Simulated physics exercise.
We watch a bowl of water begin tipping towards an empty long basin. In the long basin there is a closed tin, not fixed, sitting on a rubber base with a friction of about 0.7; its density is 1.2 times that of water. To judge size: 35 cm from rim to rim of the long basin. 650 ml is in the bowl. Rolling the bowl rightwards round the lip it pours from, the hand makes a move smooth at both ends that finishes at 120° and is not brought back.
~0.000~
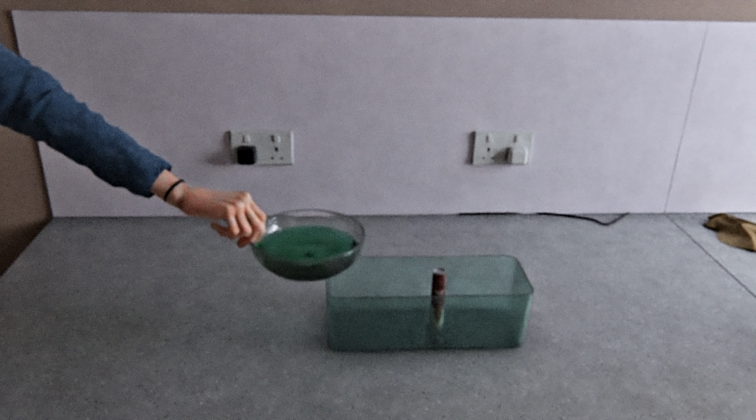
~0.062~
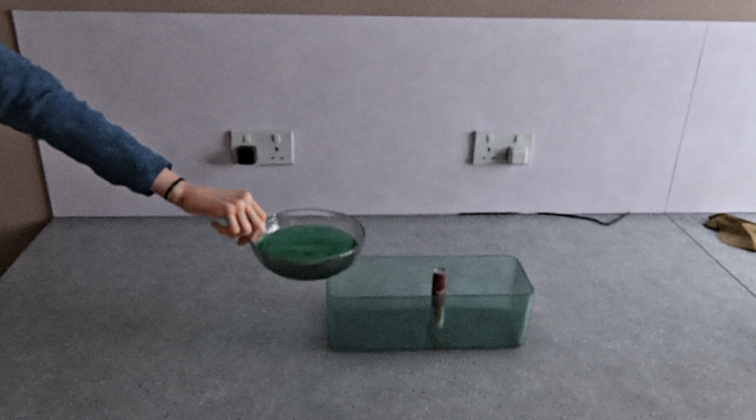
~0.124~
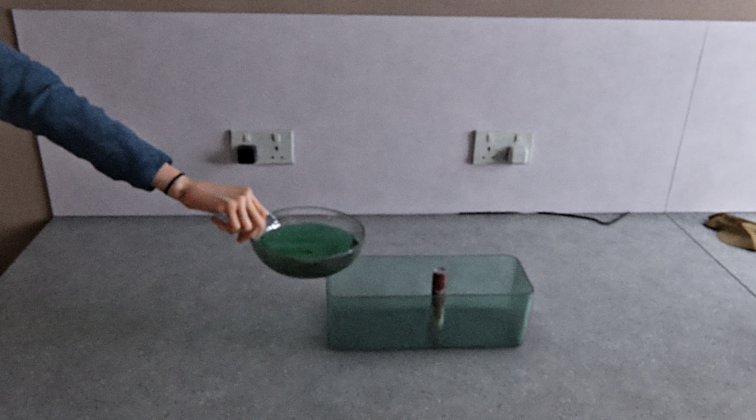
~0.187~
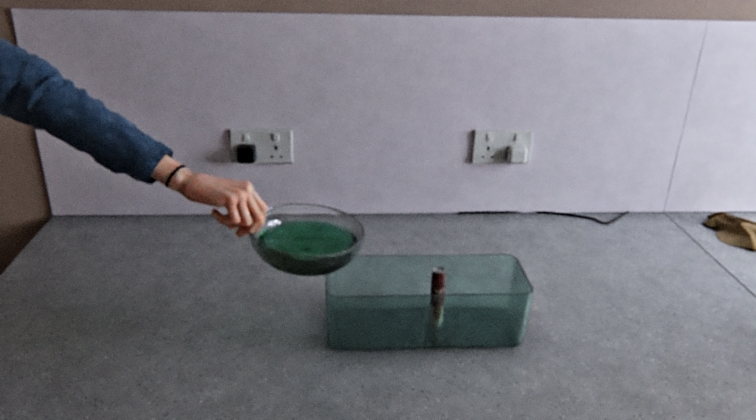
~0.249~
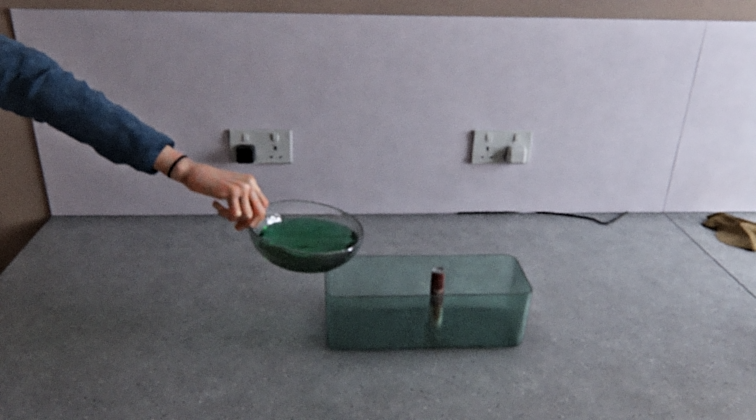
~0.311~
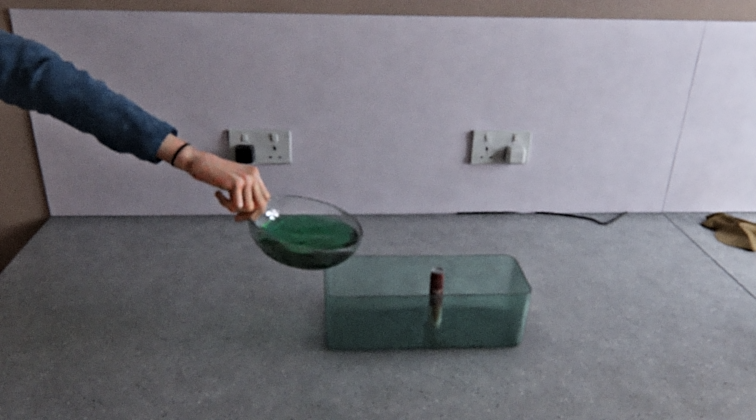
A glass bowl of green liquid, gripped at its left side by a hand in a blue sleeve, starts out level above the left end of a long clear basin with a small cylindrical object inside. The hand gradually raises the bowl's left side, leaving it tilted slightly to the right.
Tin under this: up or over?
Up.
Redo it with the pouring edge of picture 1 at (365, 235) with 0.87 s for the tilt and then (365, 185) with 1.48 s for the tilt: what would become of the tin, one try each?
The tin overturns the first time and overturns the second time.
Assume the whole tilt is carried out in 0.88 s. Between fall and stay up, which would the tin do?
The tin tips over.
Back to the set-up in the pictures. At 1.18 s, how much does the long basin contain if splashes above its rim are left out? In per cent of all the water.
Reading: Approx. 98 %.
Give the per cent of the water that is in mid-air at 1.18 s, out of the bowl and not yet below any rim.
Near 1 per cent, I'd say.
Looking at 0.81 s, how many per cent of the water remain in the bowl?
Roughly 30 per cent.
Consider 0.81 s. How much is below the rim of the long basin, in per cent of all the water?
Around 32 percent.
After 0.81 s the tilt is 69° and 29 per cent is still to pour; the tin stands where it began.
After 1.18 s the tilt is 108° and 0 per cent is still to pour; the tin stands where it began.
After 1.56 s the tilt is 120° and 0 per cent is still to pour; the tin stands where it began.
After 1.98 s the tilt is 120° and 0 per cent is still to pour; the tin stands where it began.
In the end the tin stands where it began.
